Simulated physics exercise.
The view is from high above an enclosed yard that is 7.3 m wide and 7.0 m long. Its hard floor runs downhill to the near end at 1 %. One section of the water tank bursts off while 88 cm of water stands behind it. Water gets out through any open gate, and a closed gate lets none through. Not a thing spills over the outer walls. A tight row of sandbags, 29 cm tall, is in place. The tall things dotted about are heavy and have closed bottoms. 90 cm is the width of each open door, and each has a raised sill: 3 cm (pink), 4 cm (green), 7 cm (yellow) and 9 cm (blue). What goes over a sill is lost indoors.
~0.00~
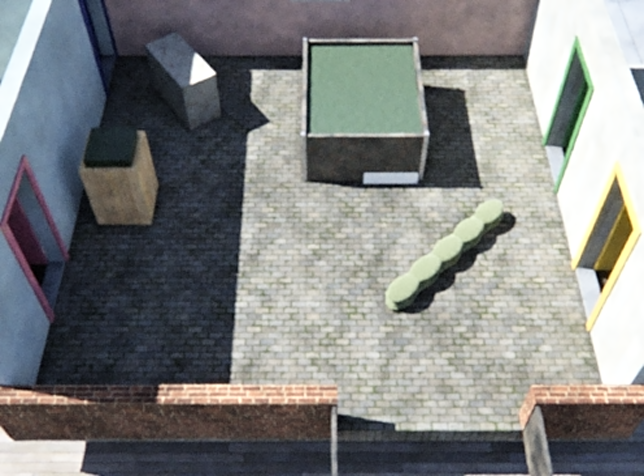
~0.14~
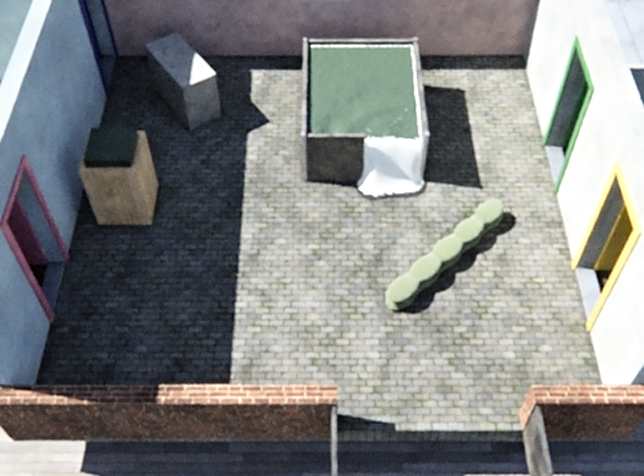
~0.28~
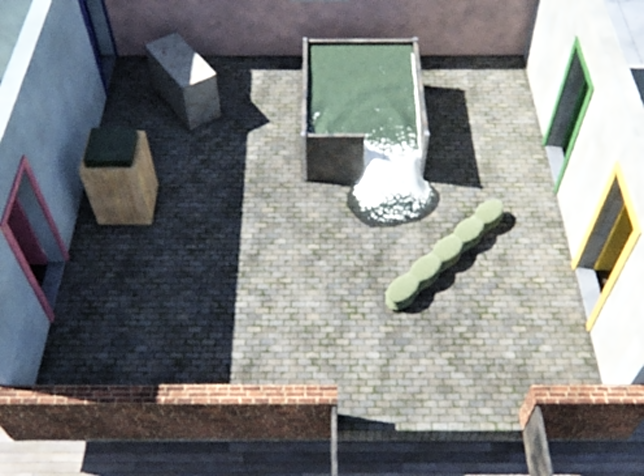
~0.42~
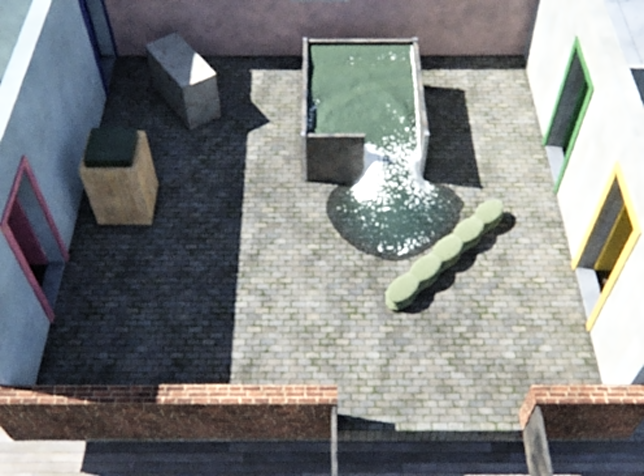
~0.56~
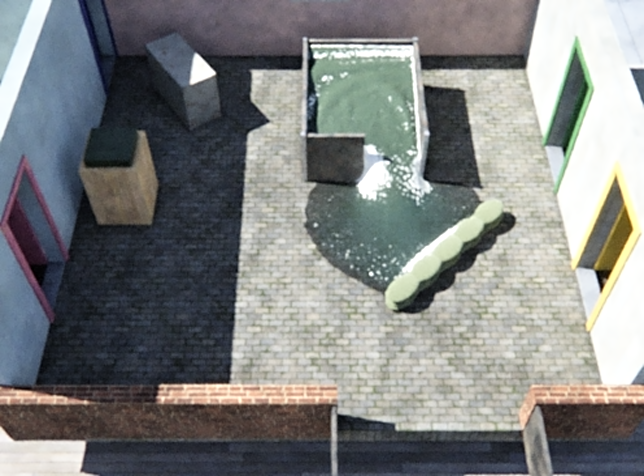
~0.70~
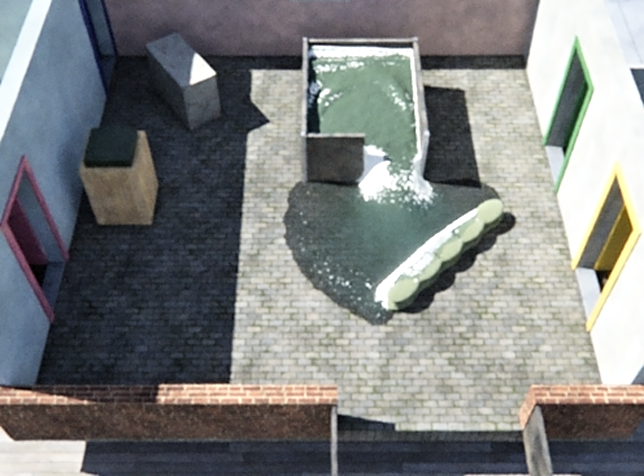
Water bursts from the tank's front corner and spreads across the paving to the hedge.
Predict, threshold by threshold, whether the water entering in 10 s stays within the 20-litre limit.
Outcome: Pink door: Past the limit; green door: Past the limit; yellow door: Within the limit; blue door: Within the limit.
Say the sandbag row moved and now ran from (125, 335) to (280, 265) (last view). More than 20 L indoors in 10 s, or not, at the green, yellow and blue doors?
Green within the limit, yellow beyond the limit, blue within the limit.
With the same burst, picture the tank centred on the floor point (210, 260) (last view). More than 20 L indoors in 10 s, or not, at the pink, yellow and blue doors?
Lab note: Vs limit, pink door limit broken; yellow door limit broken; blue door limit held.
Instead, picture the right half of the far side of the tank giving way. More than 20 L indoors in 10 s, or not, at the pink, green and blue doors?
Pink falls short; green exceeds; blue exceeds.
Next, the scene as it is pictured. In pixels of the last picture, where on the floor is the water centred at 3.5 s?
I'd put it close to (324, 226).
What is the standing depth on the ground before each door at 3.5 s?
In centimetres - pink: 9, green: 8, yellow: 4, blue: 0.
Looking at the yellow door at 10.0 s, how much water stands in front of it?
The depth there is around 1.0 cm.
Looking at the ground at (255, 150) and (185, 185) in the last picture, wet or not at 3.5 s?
I'd say spared, then spared.
After 1.4 s water covers 25 % of the floor and is deepest (50 cm) near (439, 251); pink door not reached, green door not reached, yellow door not reached, blue door not reached.
After 2.2 s water covers 45 % of the floor and is deepest (41 cm) near (439, 251); pink door not reached, green door 7 cm at the sill, 7 L in, yellow door 5 cm at the sill, 0 L in, blue door not reached.
After 3.5 s water covers 45 % of the floor and is deepest (38 cm) near (29, 413); pink door 9 cm at the sill, 0 L in, green door 8 cm at the sill, 33 L in, yellow door 4 cm at the sill, 0 L in, blue door not reached.
After 6.0 s water covers 70 % of the floor and is deepest (20 cm) near (165, 362); pink door 11 cm at the sill, 67 L in, green door 6 cm at the sill, 63 L in, yellow door 1 cm at the sill, 0 L in, blue door 2 cm at the sill, 0 L in.
After 10.0 s water covers 85 % of the floor and is deepest (14 cm) near (426, 252); pink door 11 cm at the sill, 197 L in, green door 5 cm at the sill, 72 L in, yellow door 1 cm at the sill, 0 L in, blue door 7 cm at the sill, 2 L in.
